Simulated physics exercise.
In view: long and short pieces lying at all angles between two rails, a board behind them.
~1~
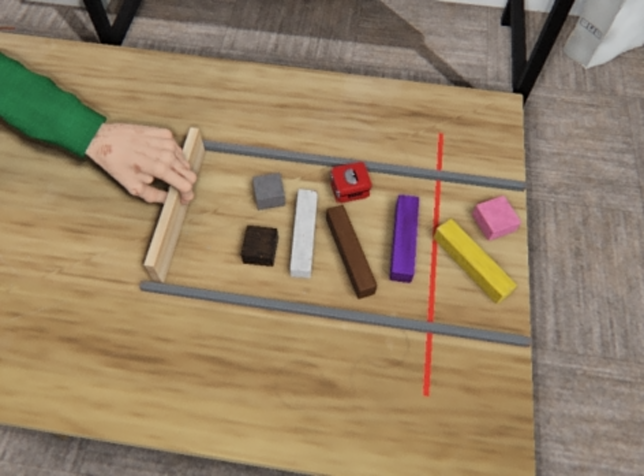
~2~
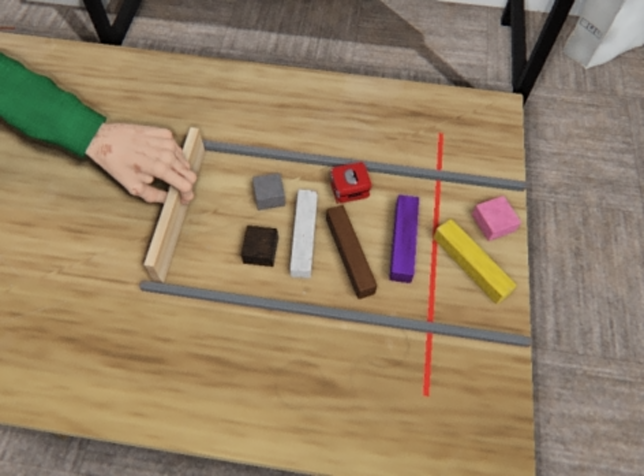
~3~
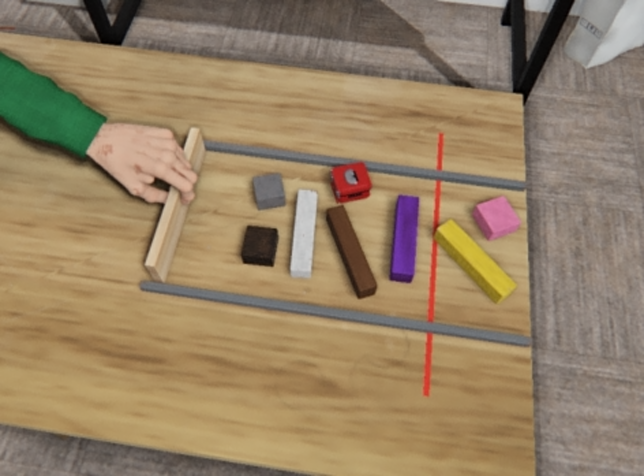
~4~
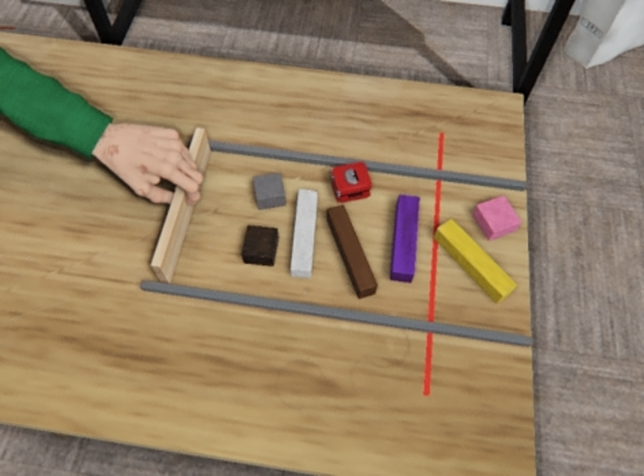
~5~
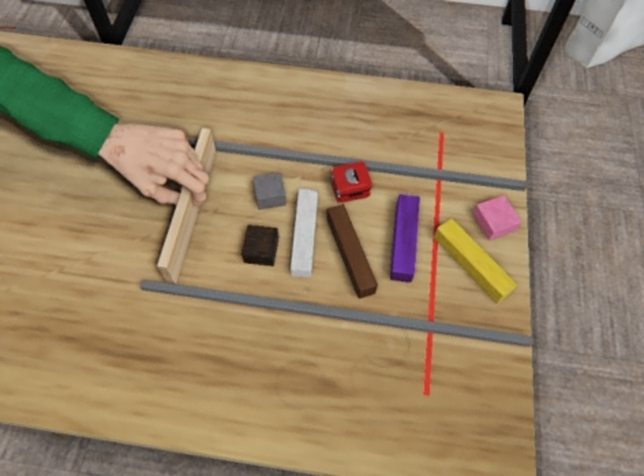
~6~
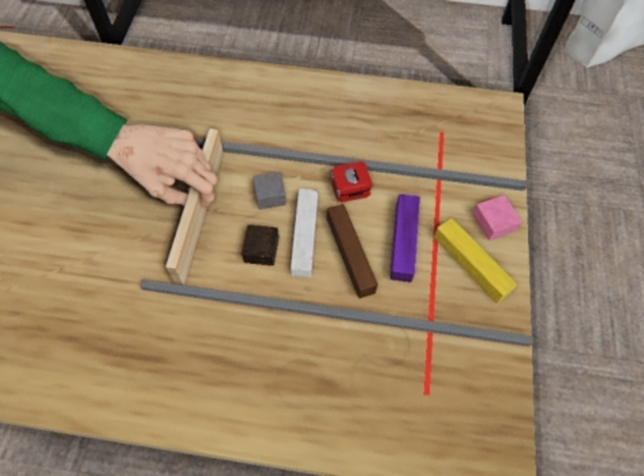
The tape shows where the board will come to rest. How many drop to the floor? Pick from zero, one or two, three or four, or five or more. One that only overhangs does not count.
The number that fall off is one or two.
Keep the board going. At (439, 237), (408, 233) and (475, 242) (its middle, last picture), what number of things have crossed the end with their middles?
In that order 2, 0 and 4.
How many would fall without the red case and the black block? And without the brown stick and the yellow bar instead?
First 1, then 0.
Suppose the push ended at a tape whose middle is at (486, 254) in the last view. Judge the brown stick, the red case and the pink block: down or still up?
The brown stick tumbles off, the red case remains up, the pink block comes down.
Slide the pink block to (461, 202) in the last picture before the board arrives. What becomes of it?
The pink block survives.
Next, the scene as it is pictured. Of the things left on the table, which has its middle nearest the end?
Foremost is the purple stick.
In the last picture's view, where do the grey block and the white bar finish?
About (453, 220), and the other about (477, 255).
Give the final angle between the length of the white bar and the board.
Roughly 0° out of line.
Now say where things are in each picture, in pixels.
In the first picture, pink block (496, 218); yellow bar (473, 261); purple stick (405, 238); board (178, 203); tape (435, 248).
In the second picture, yellow bar (473, 261); grey block (269, 192).
In the third picture, purple stick (405, 238); board (178, 203).
In the fourth picture, pink block (496, 218); brown stick (351, 251).
In the fifth picture, yellow bar (474, 260); black block (261, 245).
In the sixth picture, pink block (497, 218); yellow bar (474, 260); purple stick (405, 237); board (198, 204); tape (435, 247).
Soon after, none off yet; pink block at rest near (497, 218); yellow bar at rest near (474, 260); purple stick at rest near (405, 237).
Then, none off yet; pink block at rest near (497, 218); yellow bar at rest near (474, 260); purple stick moving near (415, 238).
Further on, none off yet; pink block moved a little near (512, 215); yellow bar moved a little near (509, 268); purple stick moved about its own width near (477, 245).
At rest, the number that fall off is one or two; fallen, yellow bar and pink block.
